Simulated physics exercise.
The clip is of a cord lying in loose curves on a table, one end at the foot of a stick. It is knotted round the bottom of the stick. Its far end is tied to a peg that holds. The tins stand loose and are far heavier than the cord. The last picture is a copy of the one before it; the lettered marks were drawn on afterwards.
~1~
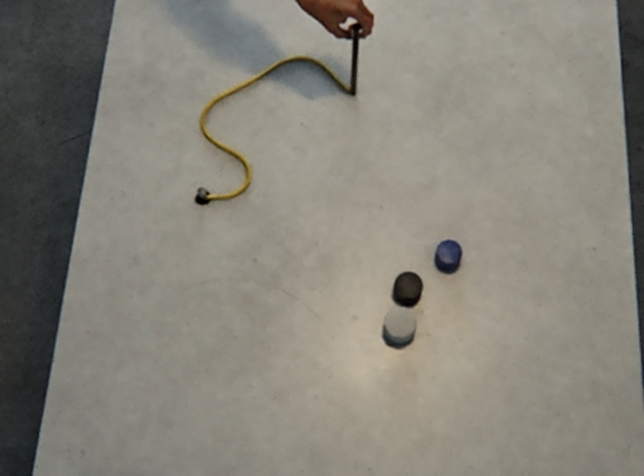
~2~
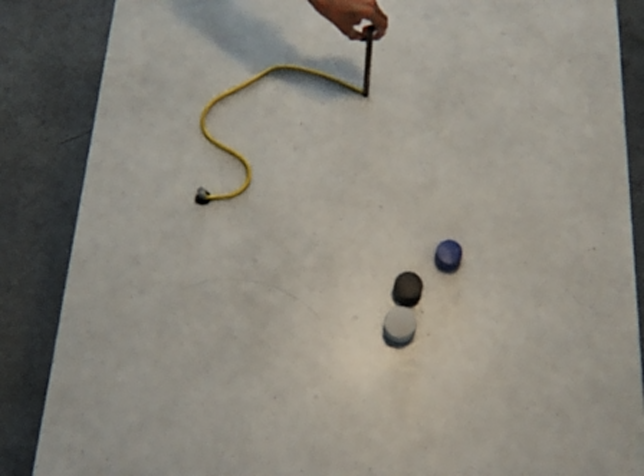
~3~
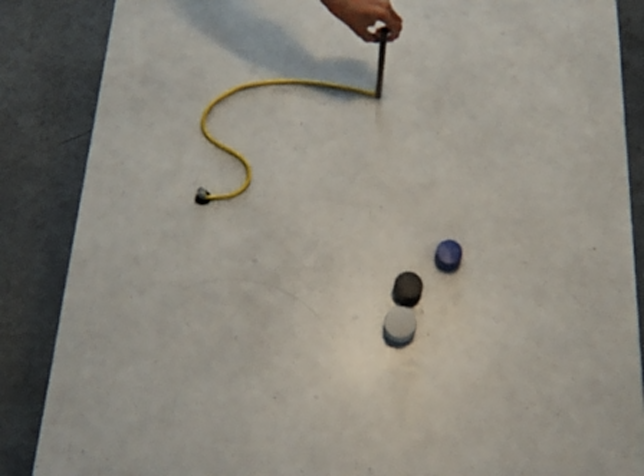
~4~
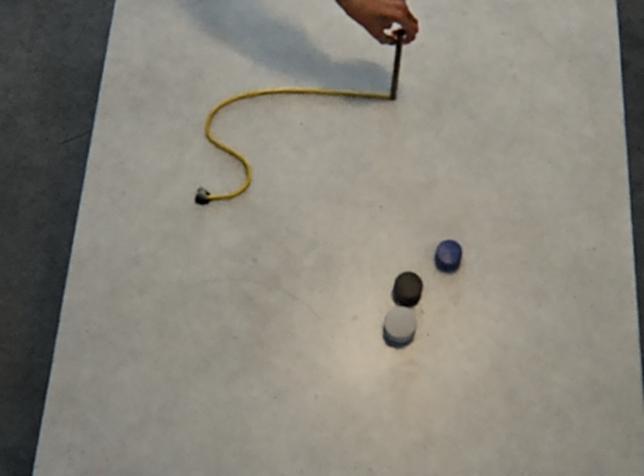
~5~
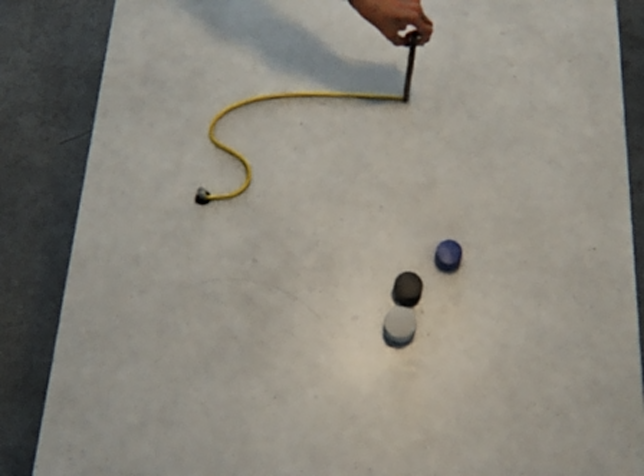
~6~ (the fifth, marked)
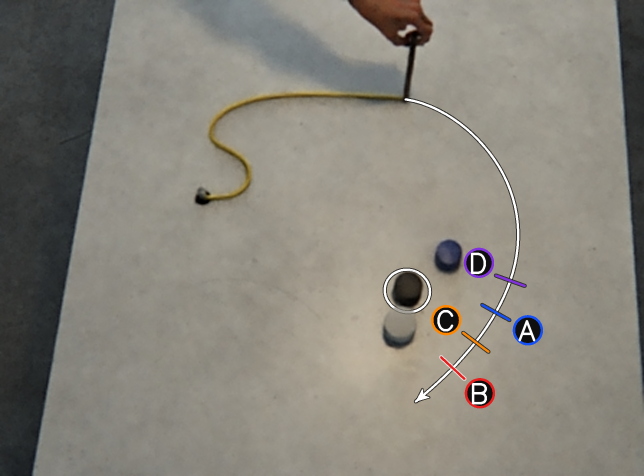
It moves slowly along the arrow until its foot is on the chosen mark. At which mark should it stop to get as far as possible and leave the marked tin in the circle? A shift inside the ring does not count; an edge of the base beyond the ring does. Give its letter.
All is well up to B.
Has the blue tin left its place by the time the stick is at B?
Yes.
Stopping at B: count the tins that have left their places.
One.
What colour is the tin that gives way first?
The blue tin.
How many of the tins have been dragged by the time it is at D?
The count is none.
On the marked copy, A at (496, 313); B at (453, 368); C at (476, 342); D at (510, 281); the ring at (407, 291); the route from (406, 99) via (518, 239) to (416, 402).
Taking B. A third of the way, foot of the stick (499, 168); black tin (408, 288).
Two thirds of the way, foot of the stick (511, 279); black tin (408, 288).
When it is over, foot of the stick (453, 368); black tin (408, 288); blue tin (429, 273); the black tin is still in its ring.
As for the rest, A is safe but short; C is safe but short; D is safe but short.
